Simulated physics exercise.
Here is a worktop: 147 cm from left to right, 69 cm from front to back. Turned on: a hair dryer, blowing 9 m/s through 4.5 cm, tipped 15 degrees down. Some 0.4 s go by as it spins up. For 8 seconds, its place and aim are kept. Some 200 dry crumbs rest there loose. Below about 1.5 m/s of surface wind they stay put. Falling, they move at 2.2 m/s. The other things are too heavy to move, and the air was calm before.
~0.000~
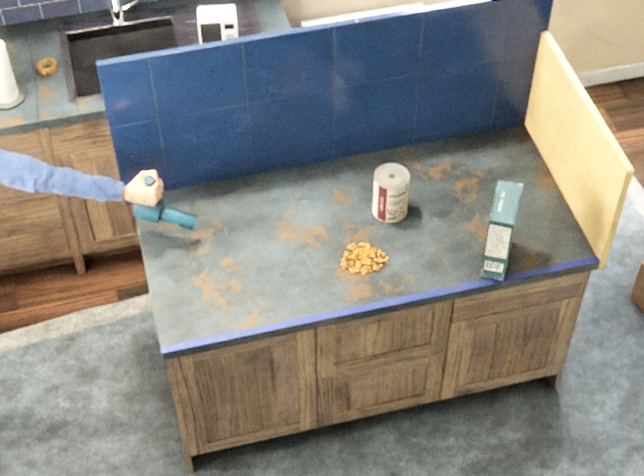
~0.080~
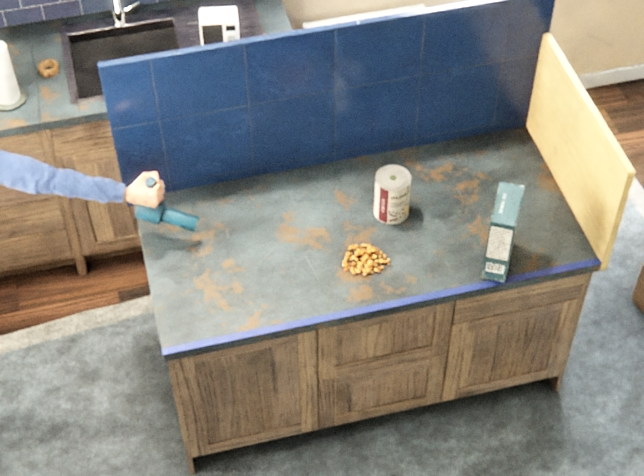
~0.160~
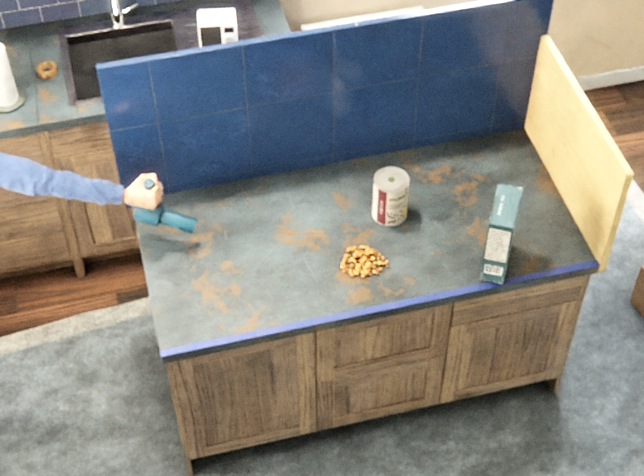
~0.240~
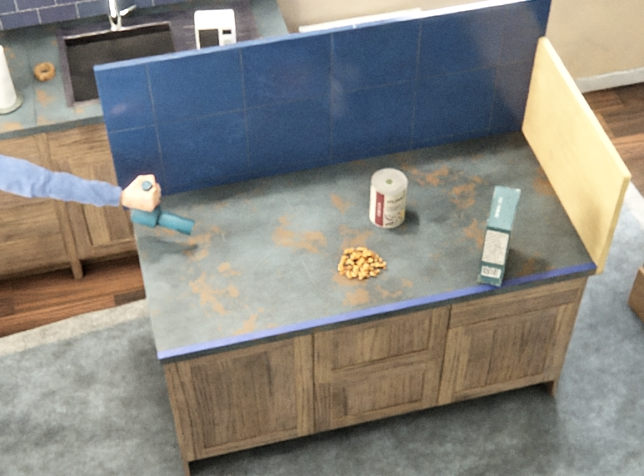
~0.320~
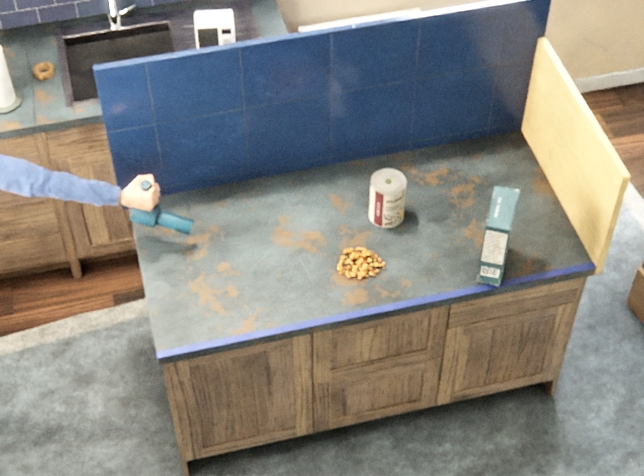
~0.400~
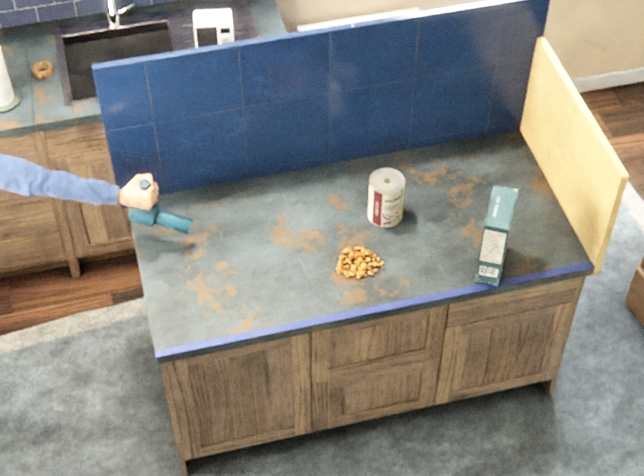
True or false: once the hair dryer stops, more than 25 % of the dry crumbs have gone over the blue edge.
True.
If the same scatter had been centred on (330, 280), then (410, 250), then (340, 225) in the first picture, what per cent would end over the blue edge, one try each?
Taking the three spots in order, you'd get around 100 percent, 0 percent and 0 percent.
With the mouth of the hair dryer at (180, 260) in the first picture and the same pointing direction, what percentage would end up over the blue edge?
Then around 0 percent.
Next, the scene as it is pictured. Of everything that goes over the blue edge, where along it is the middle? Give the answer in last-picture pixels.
I'd put my finger close to (452, 297).
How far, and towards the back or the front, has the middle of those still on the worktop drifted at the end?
It drifts toward the closer edge, close to 10 cm in all.
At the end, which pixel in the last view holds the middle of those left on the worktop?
I'd put it around (481, 264).
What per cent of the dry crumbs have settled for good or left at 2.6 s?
80 per cent.
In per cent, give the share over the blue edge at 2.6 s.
40 %.
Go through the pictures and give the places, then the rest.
In the first picture, the middle of the dry crumbs is near (363, 257), none has stirred yet and the mouth of the hair dryer is at (195, 223).
In the second picture, the middle of the dry crumbs is near (364, 258), none has stirred yet and the blue edge is centred on (389, 308).
In the third picture, the middle of the dry crumbs is near (363, 260), none has stirred yet, the top of a tin is at (392, 179) and the top of a carton is at (506, 205).
In the fourth picture, the middle of the dry crumbs is near (360, 262) and none has stirred yet.
In the fifth picture, the middle of the dry crumbs is near (360, 262) and none has stirred yet.
In the sixth picture, the middle of the dry crumbs is near (358, 261) and none has stirred yet.
After 1.6 s the count stands so, 42 % are over the blue edge; the middle of those still in play is near (481, 264).
After 2.6 s the count stands so, 42 % are over the blue edge; the middle of those still in play is near (481, 264).
After 4.4 s the count stands so, 42 % are over the blue edge; the middle of those still in play is near (481, 264).
After 8.0 s, at the end, 42 % are over the blue edge; the middle of those still in play is near (481, 264).
